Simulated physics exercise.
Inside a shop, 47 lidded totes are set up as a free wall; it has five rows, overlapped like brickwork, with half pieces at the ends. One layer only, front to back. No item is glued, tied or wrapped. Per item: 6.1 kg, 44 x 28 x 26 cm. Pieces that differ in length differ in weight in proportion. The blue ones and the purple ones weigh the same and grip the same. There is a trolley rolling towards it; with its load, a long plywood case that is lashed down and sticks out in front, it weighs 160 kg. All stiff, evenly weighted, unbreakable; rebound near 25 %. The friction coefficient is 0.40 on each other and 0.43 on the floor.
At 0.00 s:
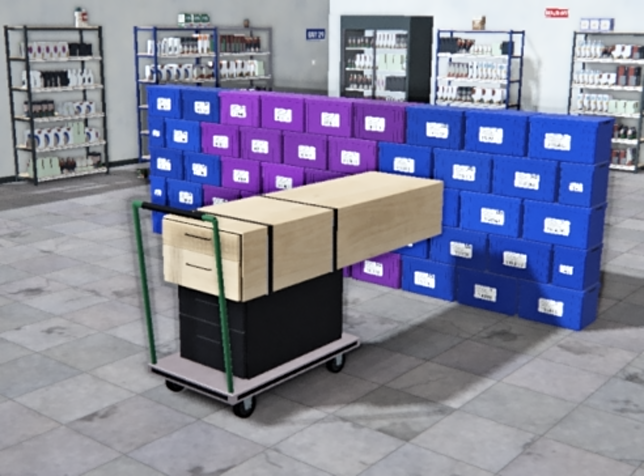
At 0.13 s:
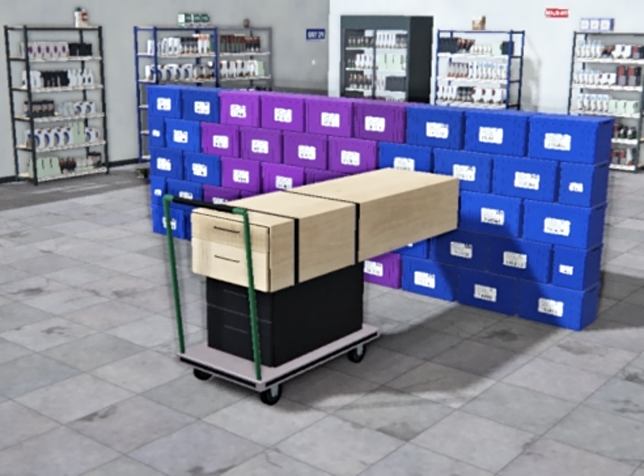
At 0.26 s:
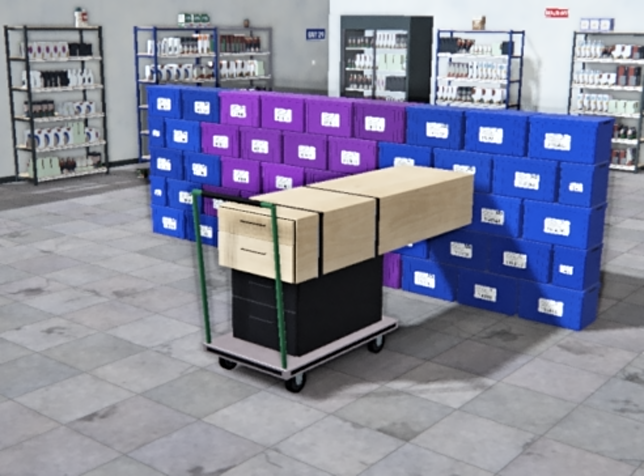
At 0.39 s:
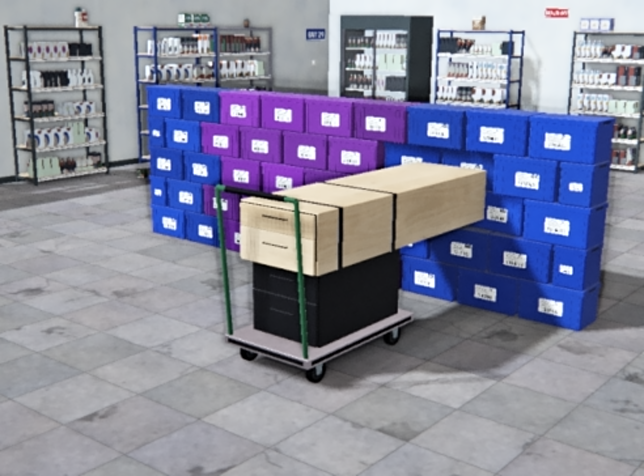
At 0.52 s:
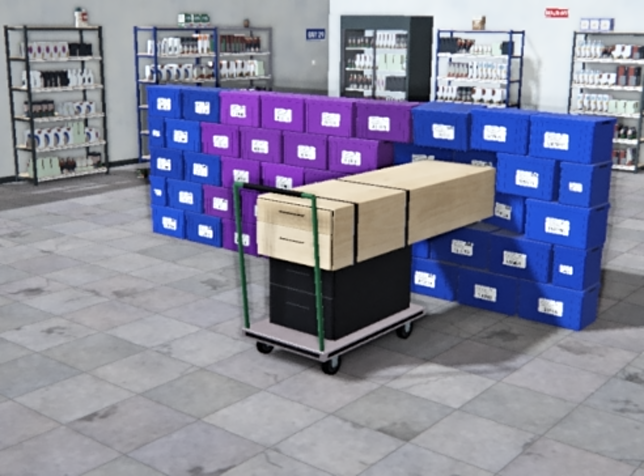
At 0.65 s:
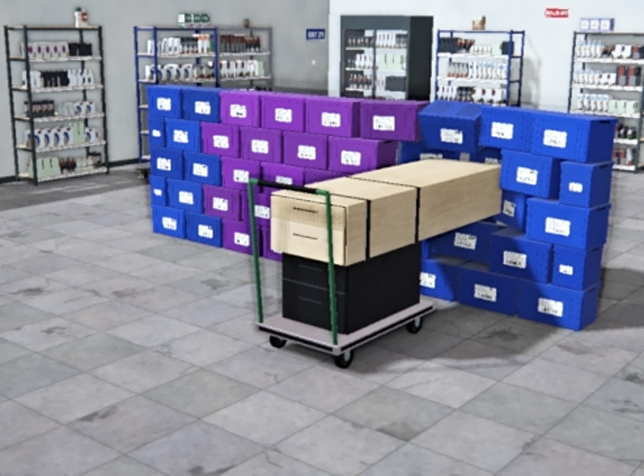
The video shows a trolley carrying a long wooden case on a black base rolling toward a wall of blue and purple boxes in a shop, where the case's front end pushes into the wall, shifting and tilting several blue boxes.
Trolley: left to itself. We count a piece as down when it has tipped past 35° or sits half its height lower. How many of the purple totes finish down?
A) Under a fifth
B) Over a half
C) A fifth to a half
Under a fifth (A).
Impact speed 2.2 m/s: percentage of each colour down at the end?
Result - blue: 40%; purple: 0%.
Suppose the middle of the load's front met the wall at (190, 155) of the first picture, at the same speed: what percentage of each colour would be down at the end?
That would leave blue at 30 % and purple at 10 %.
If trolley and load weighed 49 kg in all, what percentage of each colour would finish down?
You'd get blue 0 and purple 0 percent.
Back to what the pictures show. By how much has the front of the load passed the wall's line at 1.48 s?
At that instant, about 95 cm beyond.
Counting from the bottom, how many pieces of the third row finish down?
2.
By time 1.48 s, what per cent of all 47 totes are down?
By then 20 %.
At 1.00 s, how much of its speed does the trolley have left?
Something like 0.7 m/s, I'd say.
After 1.00 s, load 62 cm past the wall's line, still rolling; none of the 20 purple totes down (4 of 47 in all colours); top purple tote unmoved.
After 1.48 s, load 93 cm past the wall's line, still rolling; 1 of the 20 purple totes down (10 of 47 in all colours); top purple tote unmoved.
At rest (2.9 s), load 1.01 m past the wall's line, stopped; 1 of the 20 purple totes down (10 of 47 in all colours); top purple tote unmoved; top blue tote unmoved. That is 5 per cent. As the last picture would show them, middles, top purple tote near (294, 113), top blue tote near (175, 102).
